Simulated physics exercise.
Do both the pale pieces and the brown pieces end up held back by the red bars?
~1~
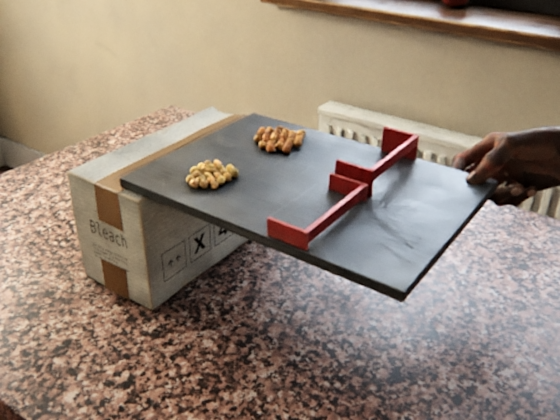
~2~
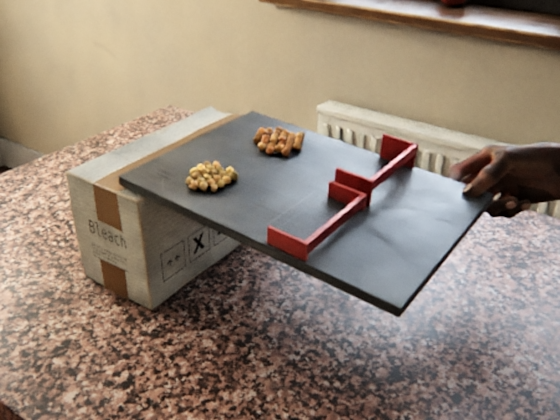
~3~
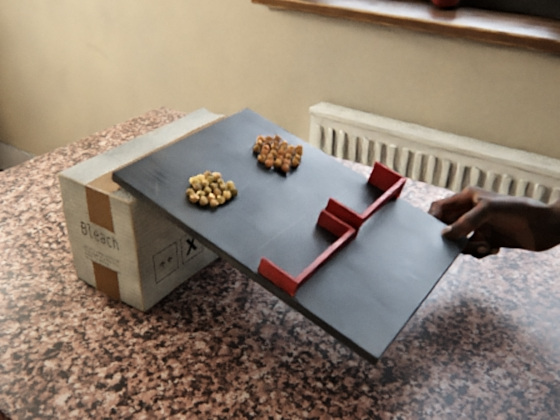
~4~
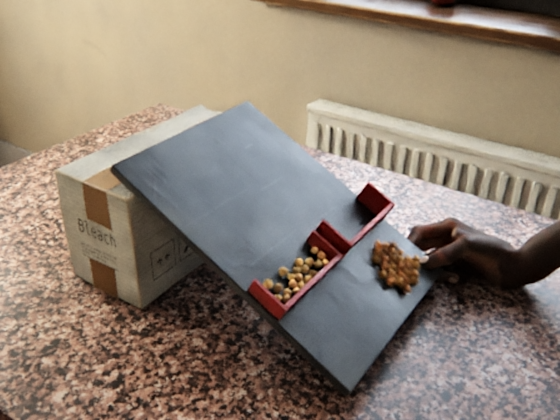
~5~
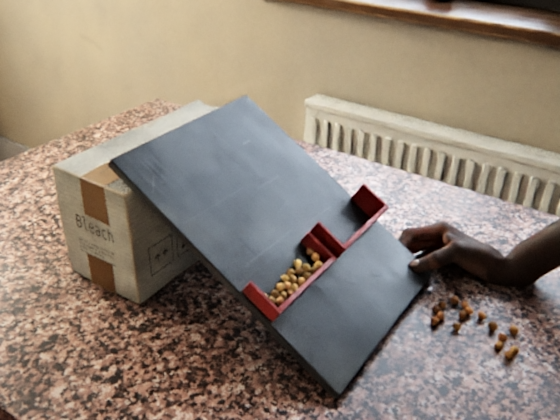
No, only the pale pieces are held, gathered against the nearer bar. The brown ones pass beneath the farther bar and end up scattered on the speckled tabletop.
